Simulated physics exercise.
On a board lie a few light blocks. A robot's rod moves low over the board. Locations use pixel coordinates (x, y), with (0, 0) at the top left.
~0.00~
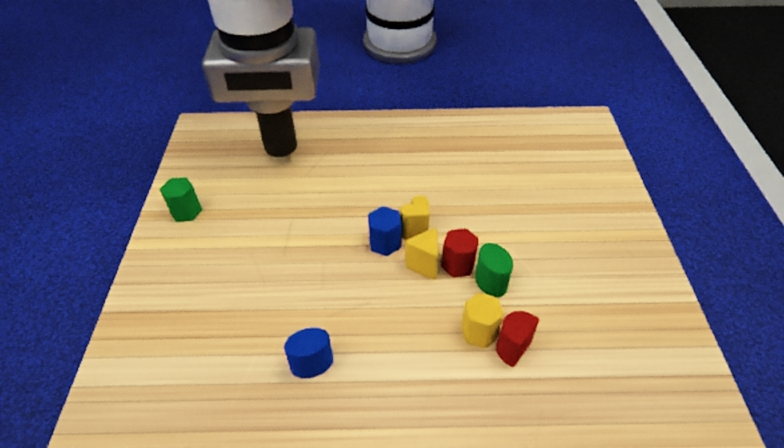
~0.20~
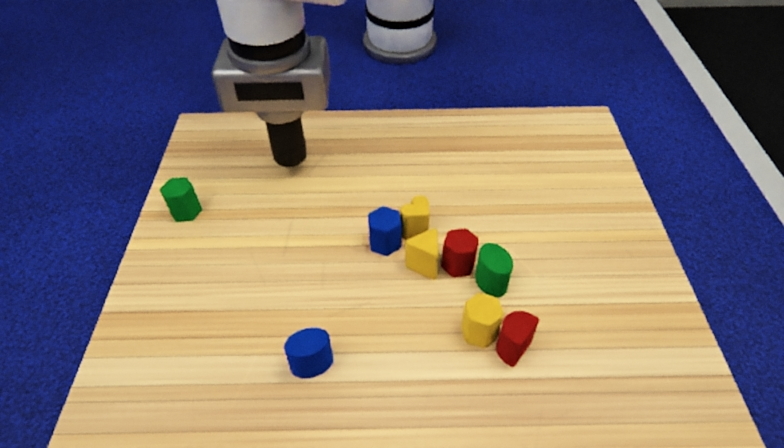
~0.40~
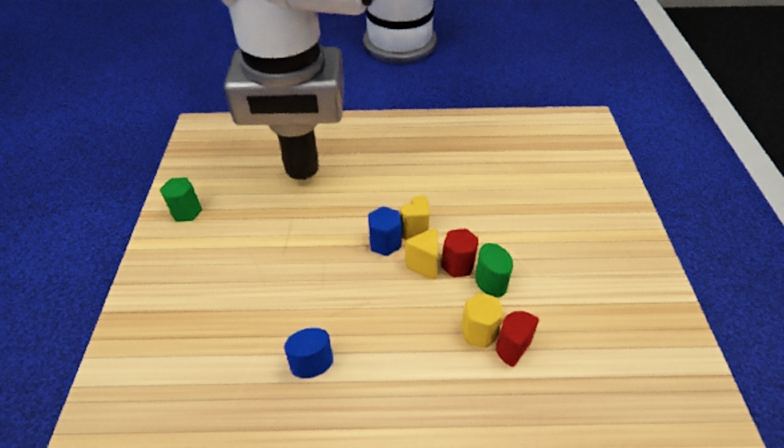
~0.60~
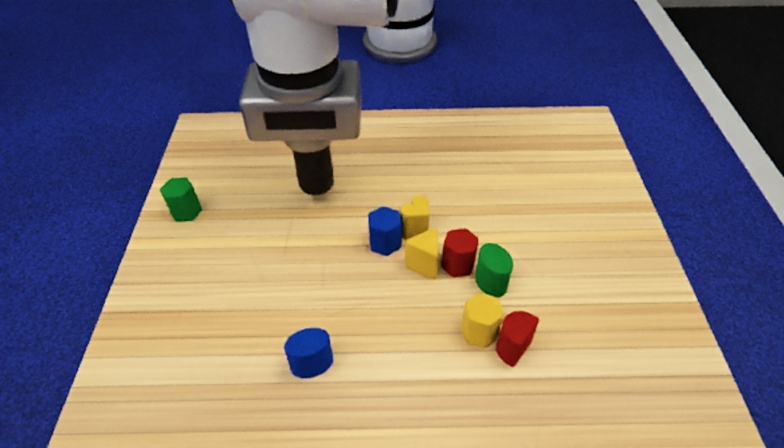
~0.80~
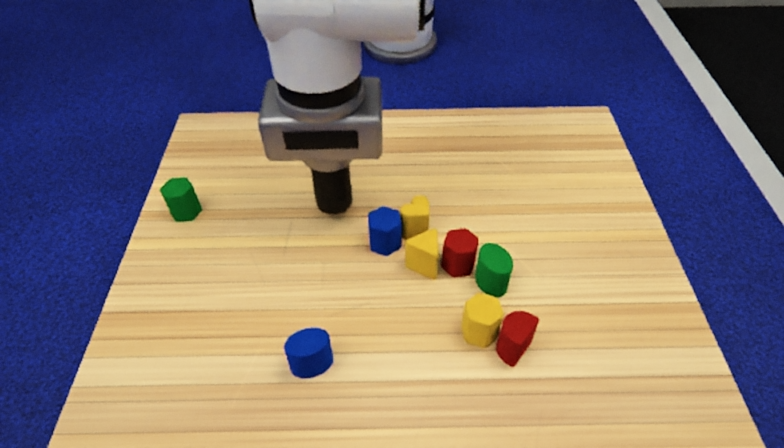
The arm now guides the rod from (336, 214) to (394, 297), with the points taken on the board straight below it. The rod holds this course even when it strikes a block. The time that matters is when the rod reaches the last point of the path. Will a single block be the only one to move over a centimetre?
Yes, that is how it ends up.
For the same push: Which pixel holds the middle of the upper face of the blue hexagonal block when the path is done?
Its top middle will sit at (405, 229).
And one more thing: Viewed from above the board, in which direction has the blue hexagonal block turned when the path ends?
It twists anticlockwise.
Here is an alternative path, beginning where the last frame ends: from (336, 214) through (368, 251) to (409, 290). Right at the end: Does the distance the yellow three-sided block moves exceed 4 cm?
No.
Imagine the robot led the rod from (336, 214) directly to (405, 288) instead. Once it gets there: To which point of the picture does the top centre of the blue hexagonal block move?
The centre of its top face lies at (421, 231).
What follows on the original path. One third of the way, rod at (352, 228); blue hexagonal block at (387, 219).
Two thirds of the way, rod at (372, 256); blue hexagonal block at (404, 229), turned 70° anticlockwise; yellow three-sided block at (429, 242).
At the end, rod at (394, 286); blue hexagonal block at (405, 229), turned 75° anticlockwise; yellow heart still; yellow three-sided block at (430, 243).
